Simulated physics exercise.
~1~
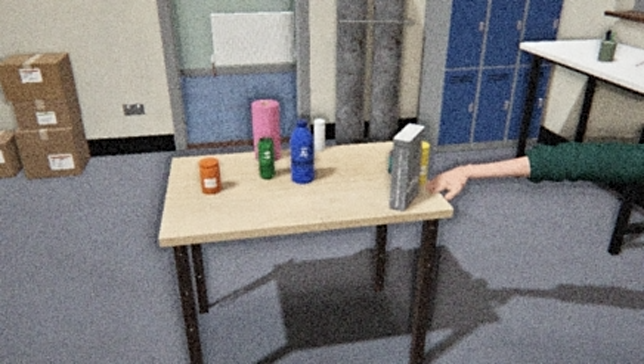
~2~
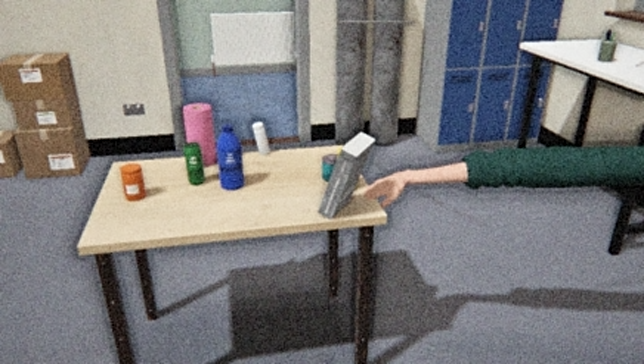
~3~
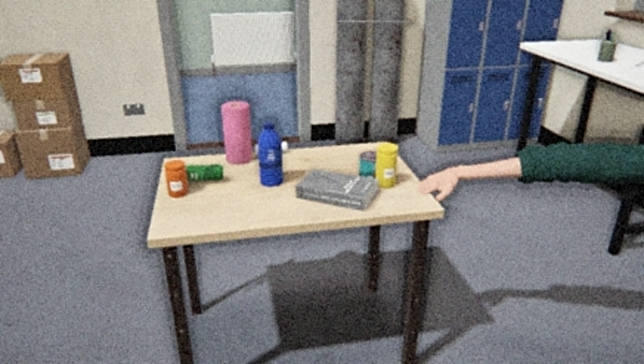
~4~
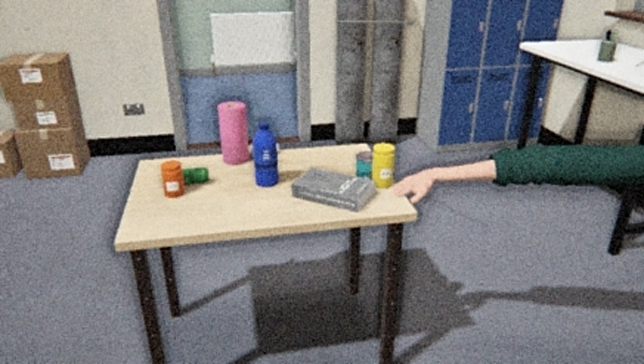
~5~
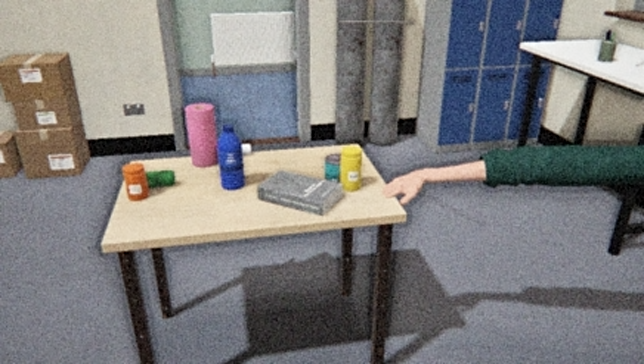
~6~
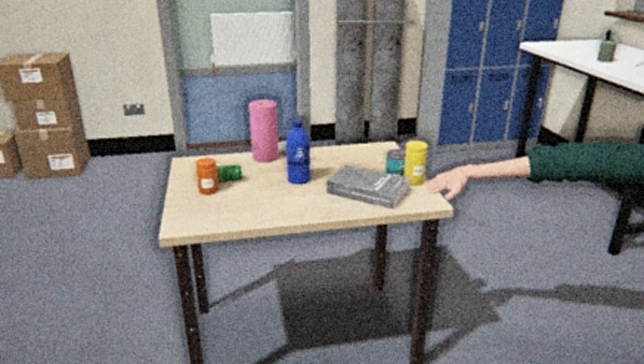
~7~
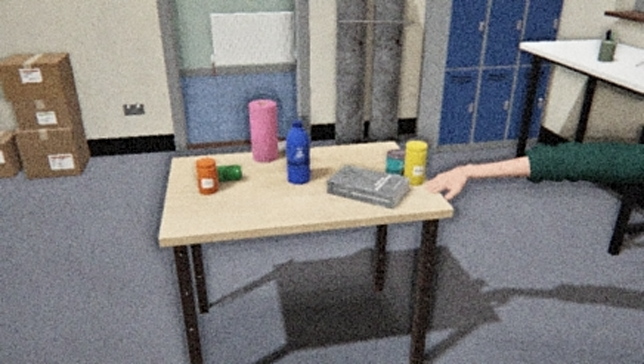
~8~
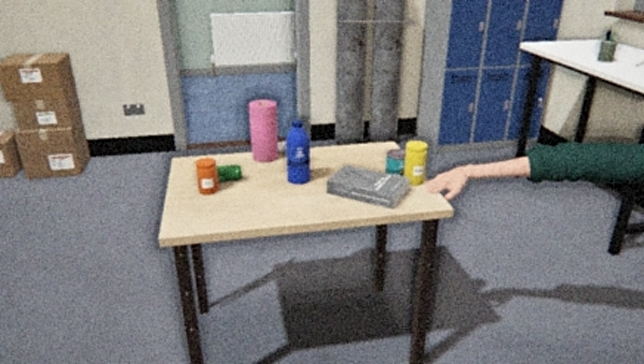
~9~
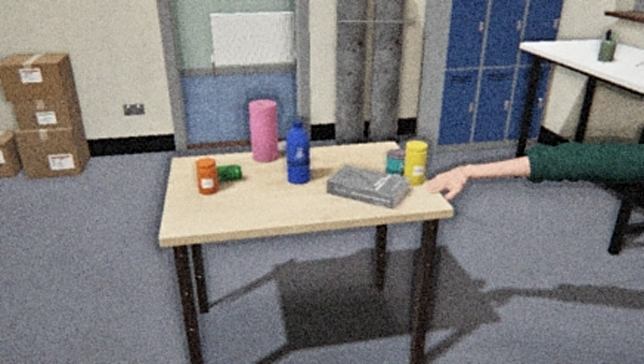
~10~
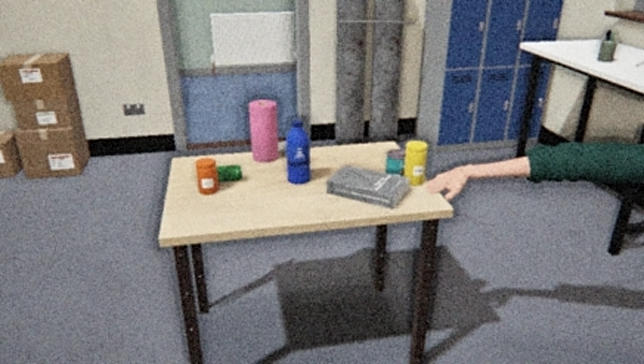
In the video, a hand at the right edge of a small table holding a book and several colourful containers jerks it left, right, left and right again; the grey book, green can and white shaker topple and lie on the tabletop, while the other items stay upright.
